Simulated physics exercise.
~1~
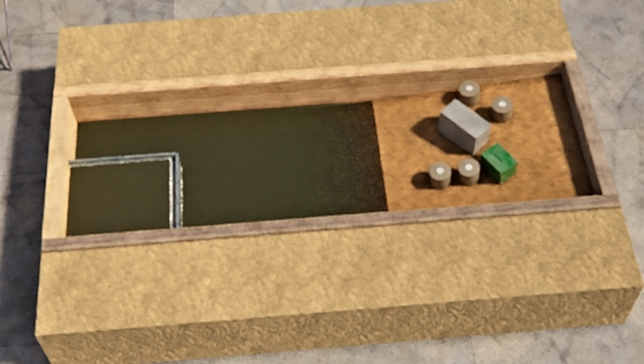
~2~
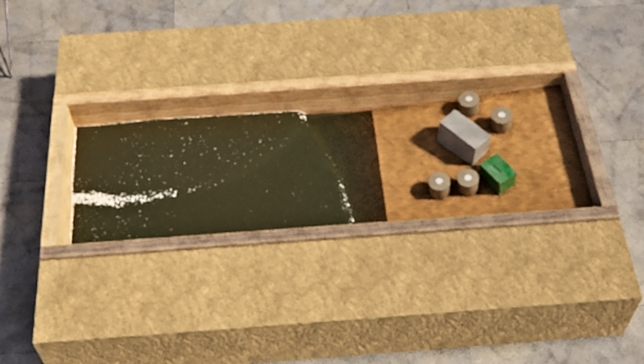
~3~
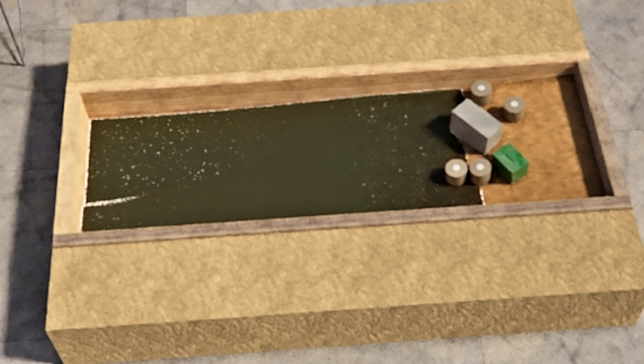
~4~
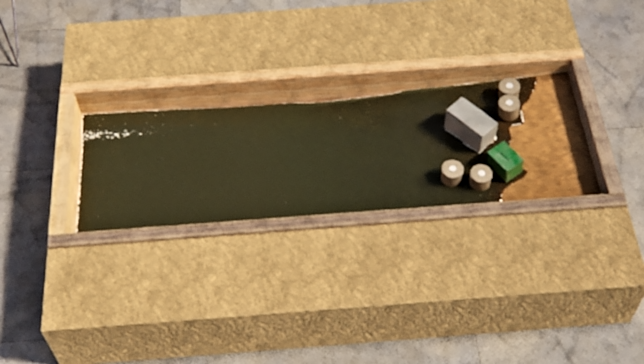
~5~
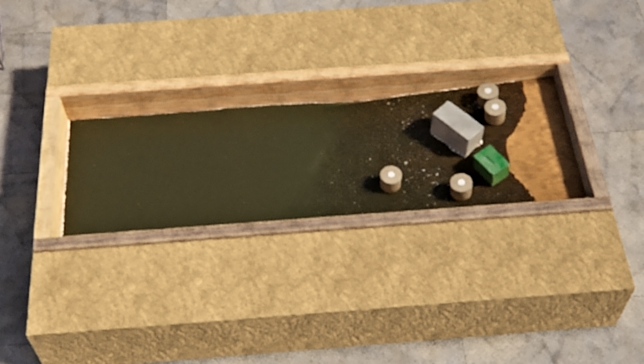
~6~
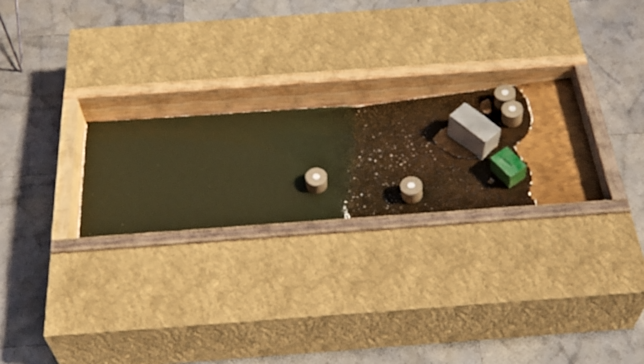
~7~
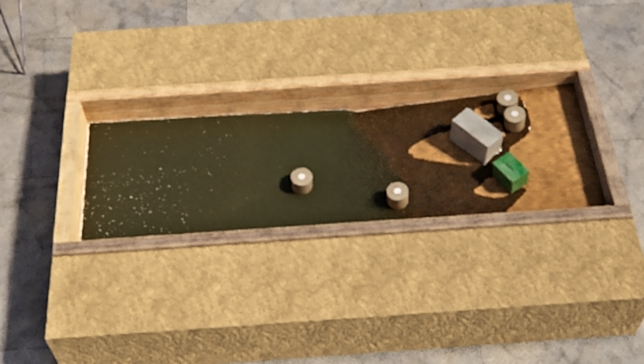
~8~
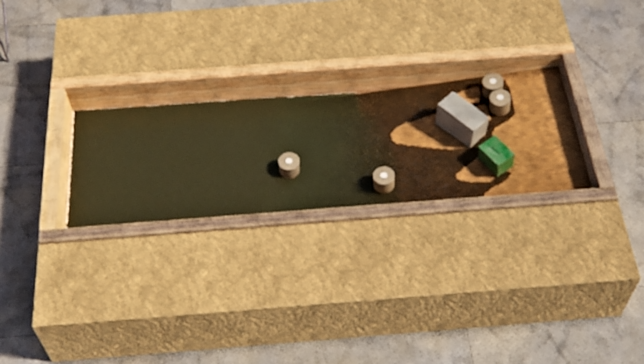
A long basin walled by sandy banks is seen from above, with dark green water on the left and a bare orange slope on the right. A grey block, a green chest and four pale round tubs stand on the slope, while a raised patch of water sits in the left corner. That water collapses and spreads rightward in a foaming surge, which climbs around the objects and nudges some tubs. As it drains back, the two nearer tubs drift left, leaving dark, wet ground. They end apart in the water, while the chest and block remain on the slope beside the other tubs.
